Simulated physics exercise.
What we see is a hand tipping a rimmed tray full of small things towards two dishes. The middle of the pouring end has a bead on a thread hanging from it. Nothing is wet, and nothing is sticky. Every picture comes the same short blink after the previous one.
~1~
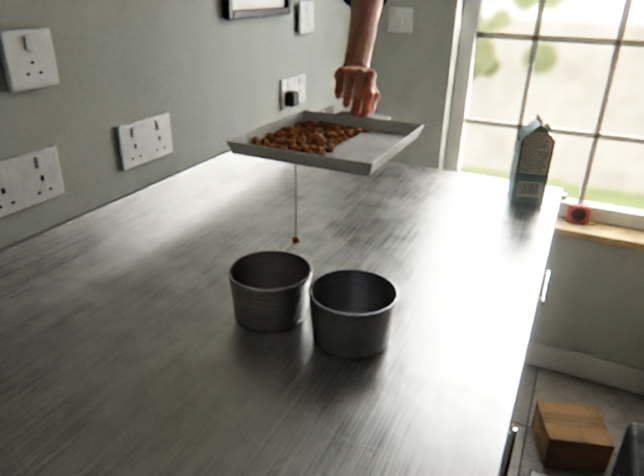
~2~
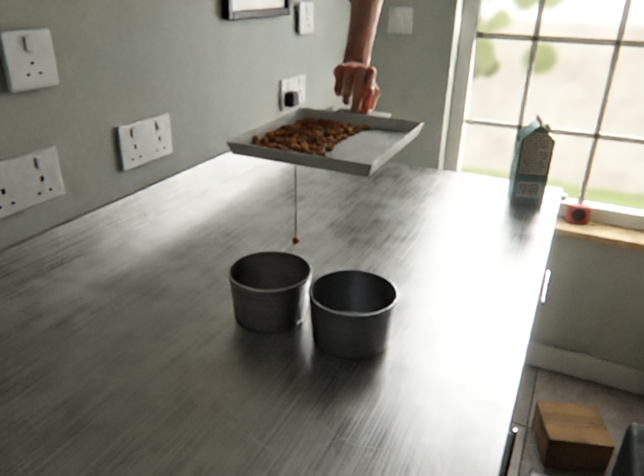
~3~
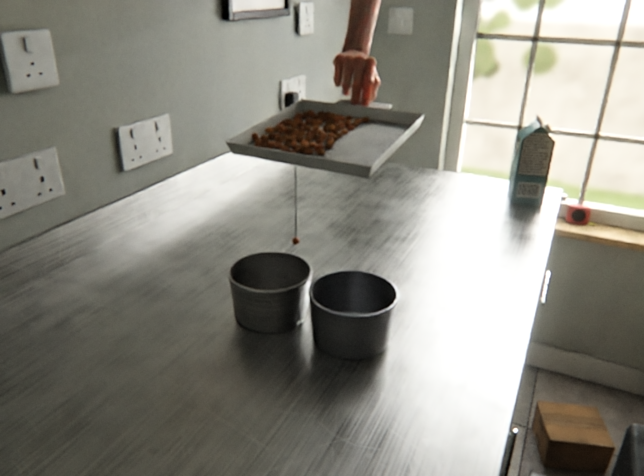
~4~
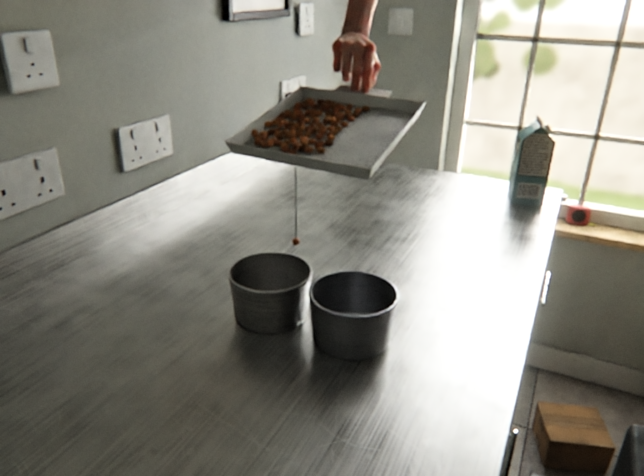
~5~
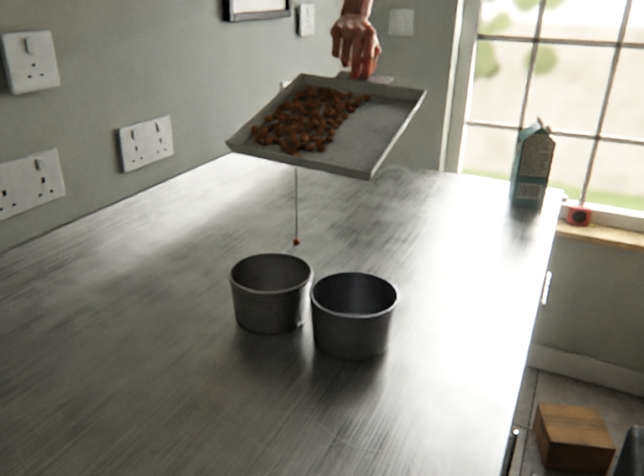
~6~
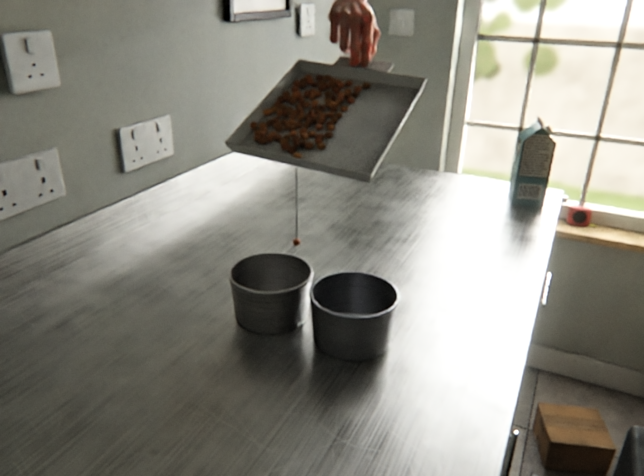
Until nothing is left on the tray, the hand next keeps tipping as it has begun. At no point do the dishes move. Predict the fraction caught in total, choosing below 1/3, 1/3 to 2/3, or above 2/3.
Above 2/3.
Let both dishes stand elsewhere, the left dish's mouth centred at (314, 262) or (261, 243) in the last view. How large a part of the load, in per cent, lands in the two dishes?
Some 40 percent in the first case, 30 percent in the second.
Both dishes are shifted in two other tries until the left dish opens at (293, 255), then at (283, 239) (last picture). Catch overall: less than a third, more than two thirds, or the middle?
One to two thirds; under a third.
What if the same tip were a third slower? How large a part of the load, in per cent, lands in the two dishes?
It would be close to 80 per cent.
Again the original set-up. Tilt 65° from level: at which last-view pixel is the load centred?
Mark it at roughly (287, 155) in the final frame.
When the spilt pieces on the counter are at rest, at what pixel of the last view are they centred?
Approximate centre, last frame: (228, 305).
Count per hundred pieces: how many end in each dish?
Left dish 60 per cent; right dish 20 per cent.
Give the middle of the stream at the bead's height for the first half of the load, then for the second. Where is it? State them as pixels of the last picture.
Around (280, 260) first; around (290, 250) second.
Soon after the last picture, tray tipped steeply; most on the tray; a stray few in the left dish; a small part in the air.
A little later, tray tipped past a quarter turn; a small part on the tray; a small part in the right dish; about a third in the left dish; a small part outside both; about a quarter in the air.
Later still, tray tipped past a quarter turn; about a quarter in the right dish; about half in the left dish; about a quarter outside both.
At rest, tray tipped past a quarter turn; about a quarter in the right dish; about half in the left dish; about a quarter outside both.
